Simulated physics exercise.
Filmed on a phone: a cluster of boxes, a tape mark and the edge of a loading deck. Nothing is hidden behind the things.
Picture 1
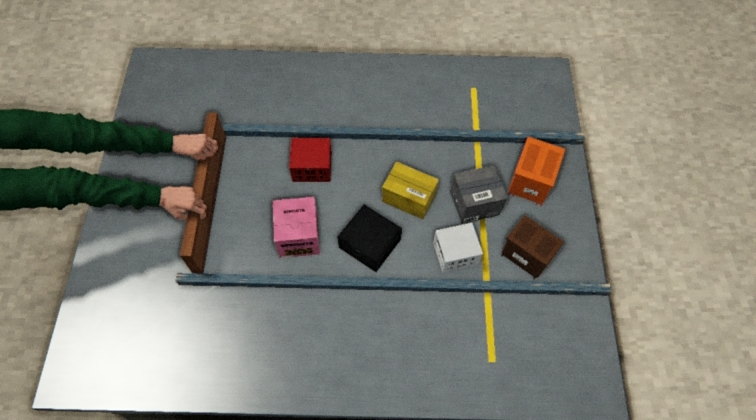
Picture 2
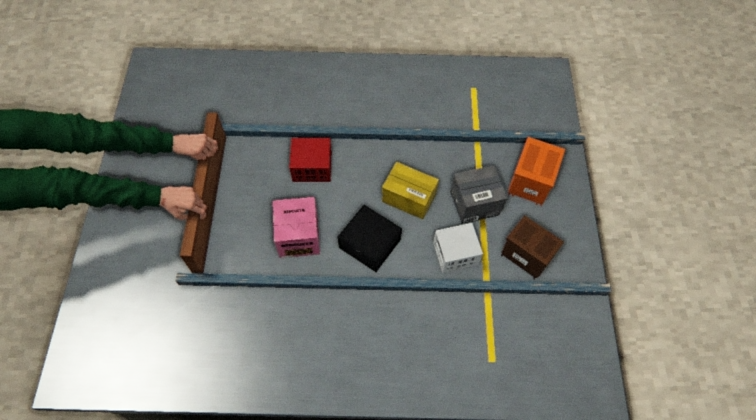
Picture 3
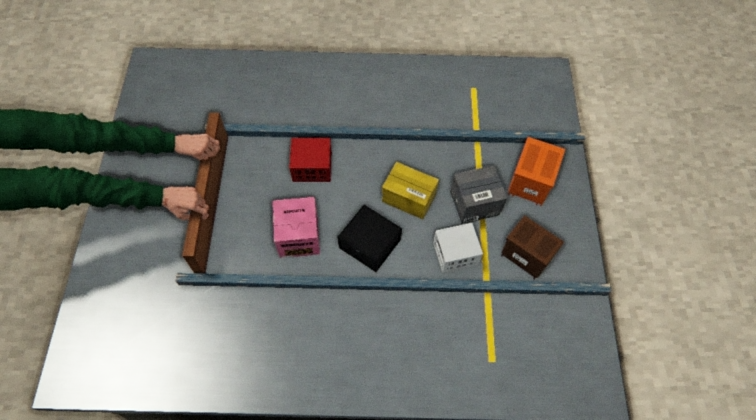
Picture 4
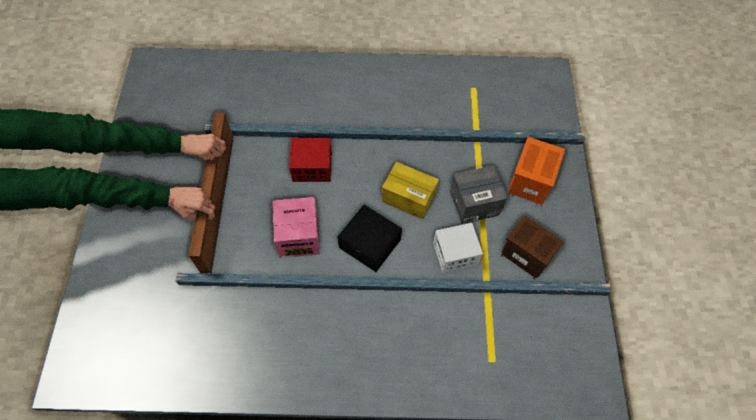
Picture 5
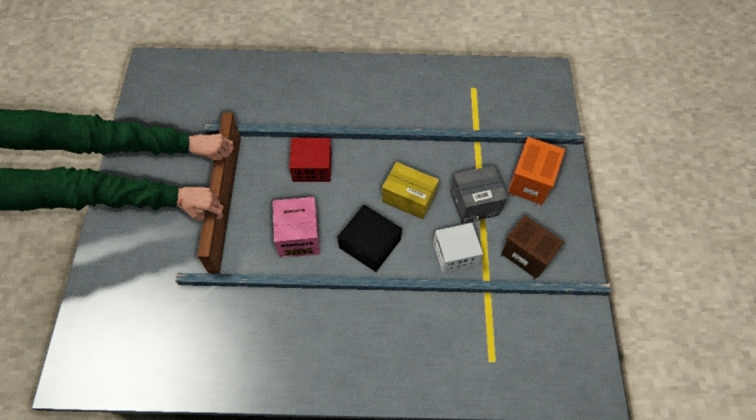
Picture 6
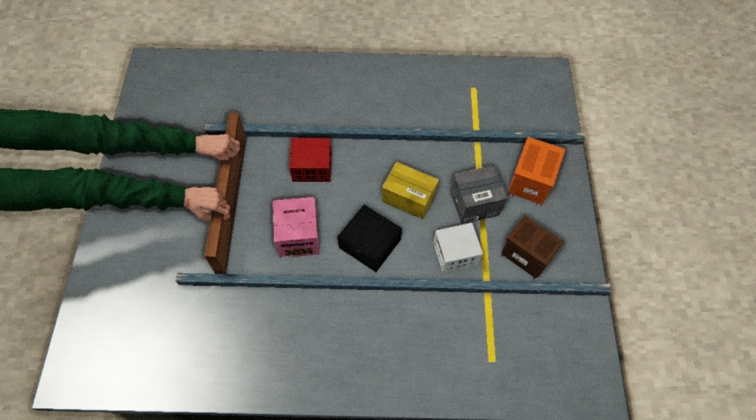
On a grey loading deck, two hands in green sleeves slid a wooden plank slightly to the right between two rails, while the colourful boxes scattered ahead of it and around the yellow tape stayed still.
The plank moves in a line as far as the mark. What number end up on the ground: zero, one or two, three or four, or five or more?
As it turns out, the number that fall off is one or two.
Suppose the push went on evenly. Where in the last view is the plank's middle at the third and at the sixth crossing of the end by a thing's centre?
First at (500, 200), next at (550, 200).
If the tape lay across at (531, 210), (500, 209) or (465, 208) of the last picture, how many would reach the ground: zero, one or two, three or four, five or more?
Taking them in turn, 3 or 4; 3 or 4; just one or two.
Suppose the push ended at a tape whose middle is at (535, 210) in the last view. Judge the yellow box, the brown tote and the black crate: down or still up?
The yellow box stays on; the brown tote comes down; the black crate falls.
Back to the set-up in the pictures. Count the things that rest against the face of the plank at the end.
2 of them.
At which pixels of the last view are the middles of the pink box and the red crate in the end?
About (508, 236), and the other about (500, 164).
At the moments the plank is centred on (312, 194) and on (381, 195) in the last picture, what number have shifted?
3 and 7.
Soon after, none off yet; orange tote at rest near (535, 172); brown tote at rest near (531, 248); grey parcel at rest near (478, 195).
At rest, the number that fall off is one or two; fallen, brown tote.
